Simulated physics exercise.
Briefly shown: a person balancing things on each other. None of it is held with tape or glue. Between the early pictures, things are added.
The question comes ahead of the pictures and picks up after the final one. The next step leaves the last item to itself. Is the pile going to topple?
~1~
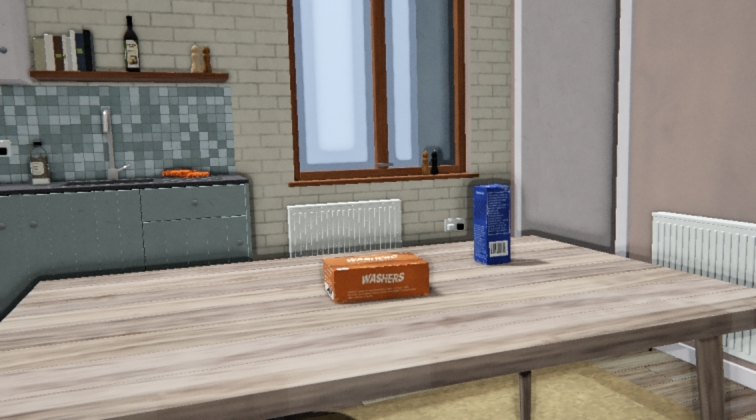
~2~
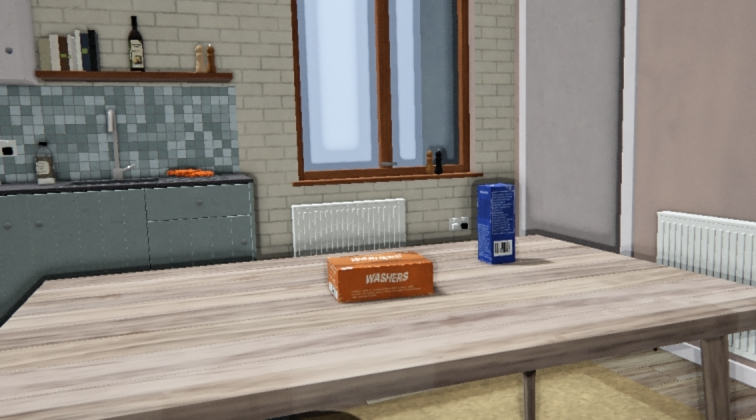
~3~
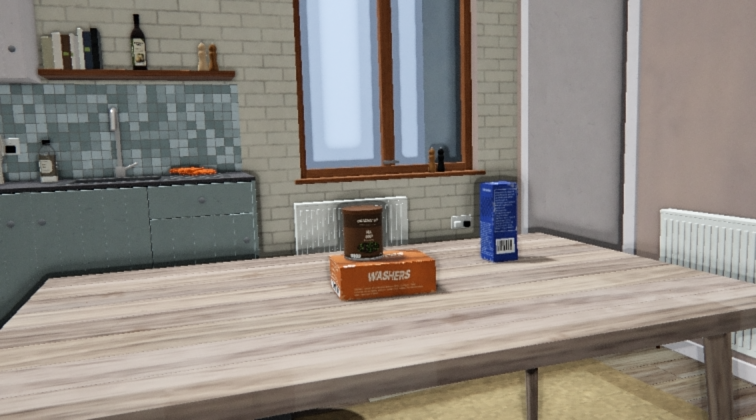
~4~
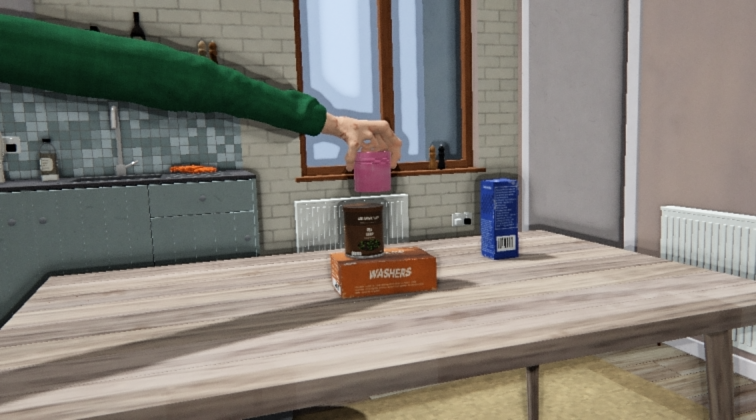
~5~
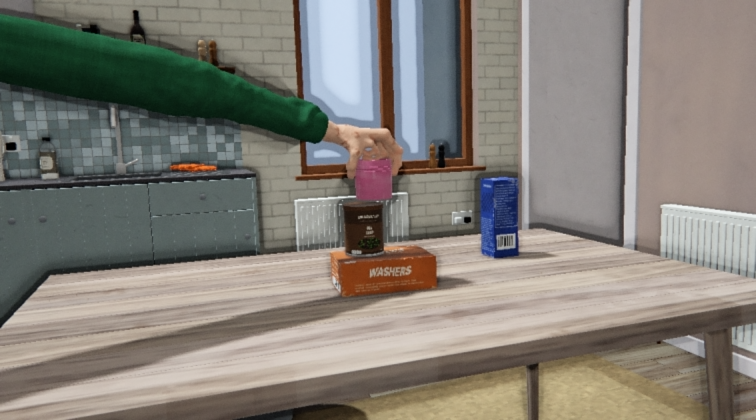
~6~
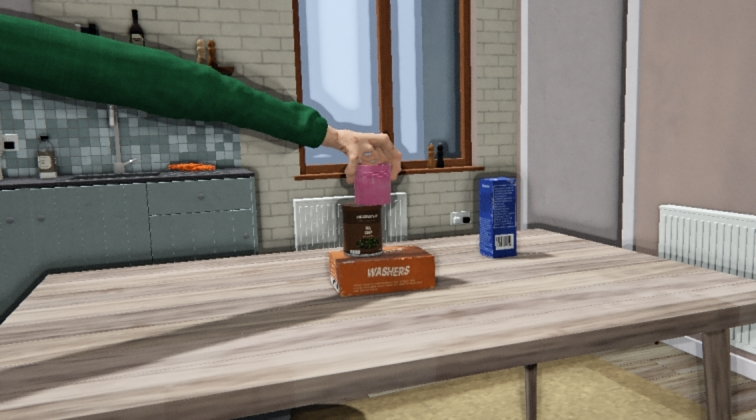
No, it stays put.
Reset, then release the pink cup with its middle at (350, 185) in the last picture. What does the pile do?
Then it holds.
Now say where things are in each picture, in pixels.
In the first picture, the last thing is not in view yet; orange box (375, 276).
In the second picture, the last thing is not in view yet.
In the third picture, the last thing is not in view yet; blue carton (499, 221).
In the fourth picture, still above its spot; pink cup (372, 171); orange box (382, 271).
In the fifth picture, still above its spot; pink cup (374, 179); brown tin (364, 229).
In the sixth picture, in place under the hand; pink cup (372, 184); blue carton (498, 217).
Then, 0.20 s after the last picture, nothing has stirred.
Then, 0.40 s after the last picture, pink cup resting near (372, 184).
At rest, all 4 in place. Seen from the same camera at the end, pink cup near (372, 184). The pile stays up.
